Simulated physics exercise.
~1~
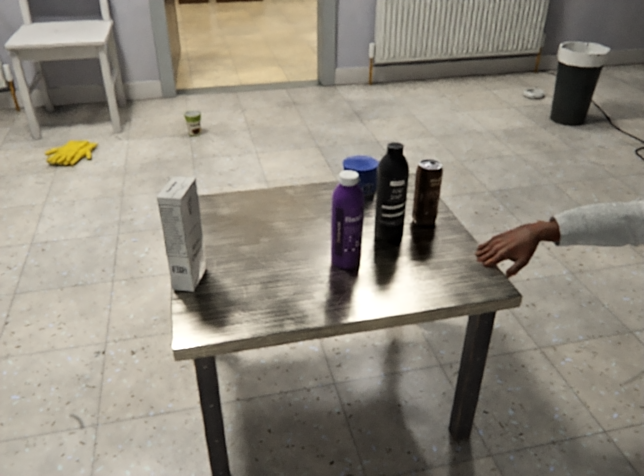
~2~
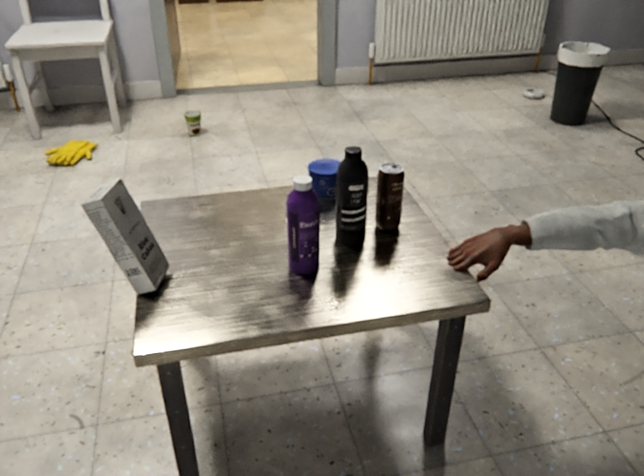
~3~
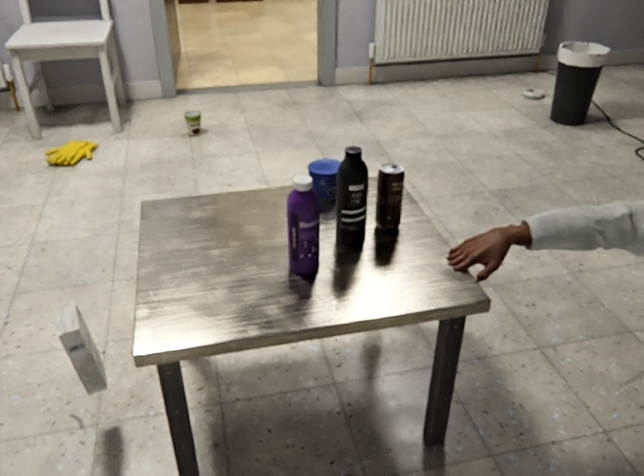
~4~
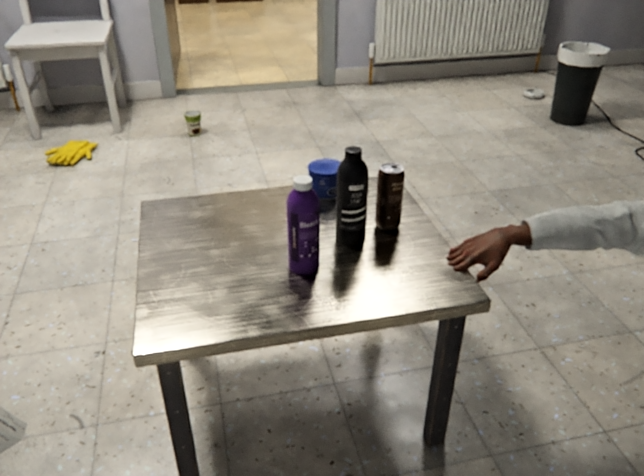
In a tiled room, a hand at the right edge of a small table moved it a little to the left, and the white packet tipped over the left side and fell off, while the bottles, brown can and blue tub stayed standing on top.
